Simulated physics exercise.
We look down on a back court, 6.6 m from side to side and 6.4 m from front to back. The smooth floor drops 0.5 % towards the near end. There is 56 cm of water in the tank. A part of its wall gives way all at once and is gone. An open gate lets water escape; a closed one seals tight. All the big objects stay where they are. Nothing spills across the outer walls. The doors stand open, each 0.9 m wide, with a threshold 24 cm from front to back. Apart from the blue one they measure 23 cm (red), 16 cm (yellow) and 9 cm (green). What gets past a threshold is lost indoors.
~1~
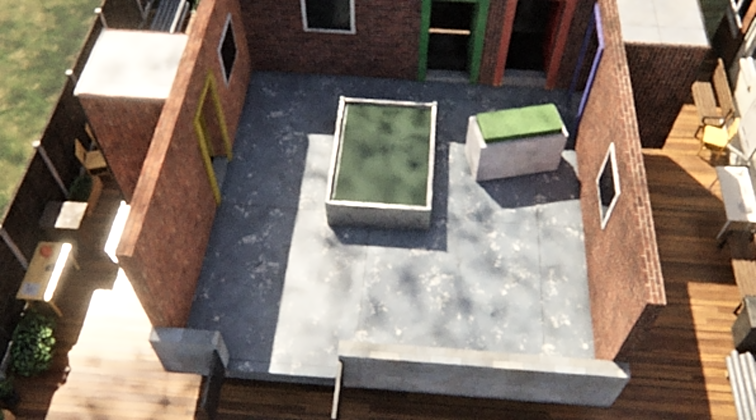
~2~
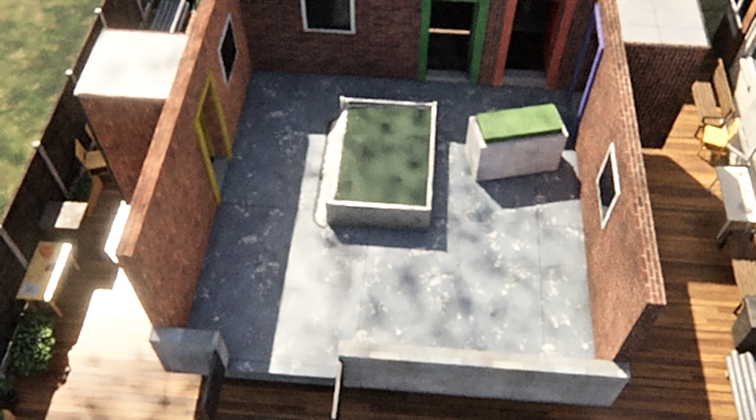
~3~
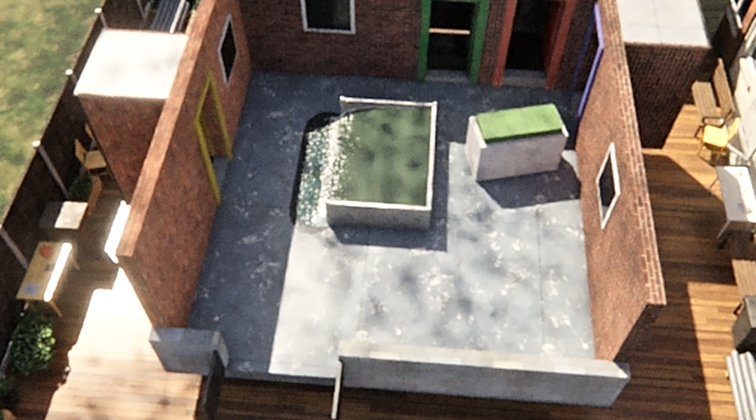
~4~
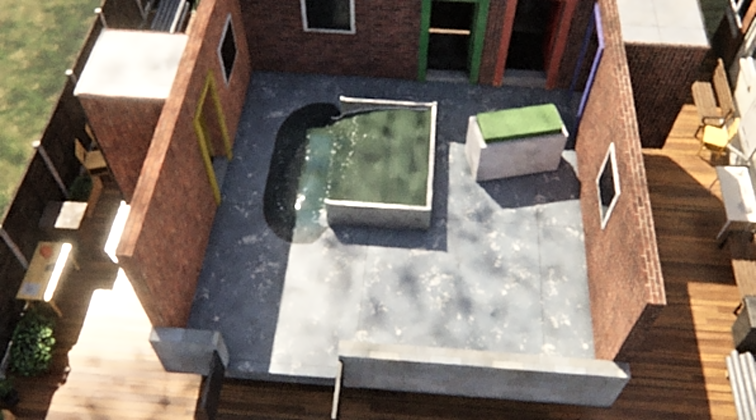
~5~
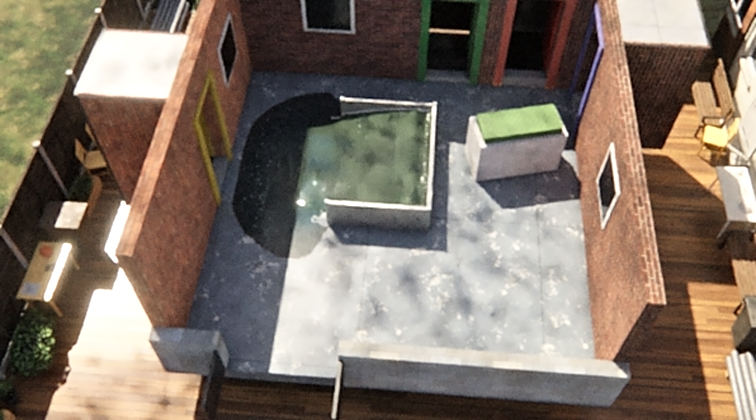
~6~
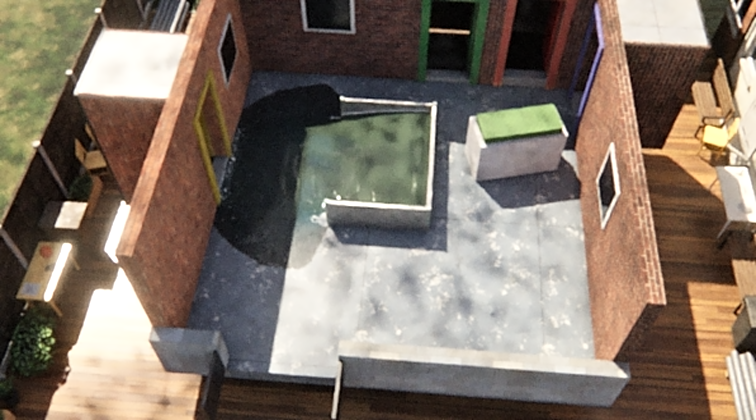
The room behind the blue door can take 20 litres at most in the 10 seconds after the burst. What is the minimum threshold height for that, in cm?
At least 10.5 cm or so.
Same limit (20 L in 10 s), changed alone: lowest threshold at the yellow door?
About 31 cm at yellow.
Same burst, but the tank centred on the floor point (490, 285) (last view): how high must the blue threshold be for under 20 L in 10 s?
Then roughly 7.5 cm.
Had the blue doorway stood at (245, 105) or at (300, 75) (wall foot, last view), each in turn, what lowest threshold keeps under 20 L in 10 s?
Roughly 19 and 15 cm.
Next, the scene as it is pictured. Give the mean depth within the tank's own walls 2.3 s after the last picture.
Roughly 11 cm on average.
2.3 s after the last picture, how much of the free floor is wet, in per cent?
About 40 per cent.
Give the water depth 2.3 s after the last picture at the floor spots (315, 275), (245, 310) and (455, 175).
In that order: 0, 7 and 0 cm.
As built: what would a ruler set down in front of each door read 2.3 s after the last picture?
In cm: Red 0, yellow 22, green 0, blue 0.
Then, 0.7 s after the last picture water covers 25 % of the floor, deepest (39 cm) near (224, 182); it has not reached the blue door.
Then, 2.3 s after the last picture water covers 40 % of the floor, deepest (28 cm) near (184, 341); it has not reached the blue door.
Then, 9.3 s after the last picture water covers 85 % of the floor; 8 cm at the blue door, 0 litres in over its 24 cm threshold.
At the blue door as built, the water peaked near 16 cm, 4.5 s after the last picture.
With a threshold of 9 cm, 38 litres would have come in within the 10 s; with 12 cm, 11 litres. So under 20 litres takes about 10.5 cm.
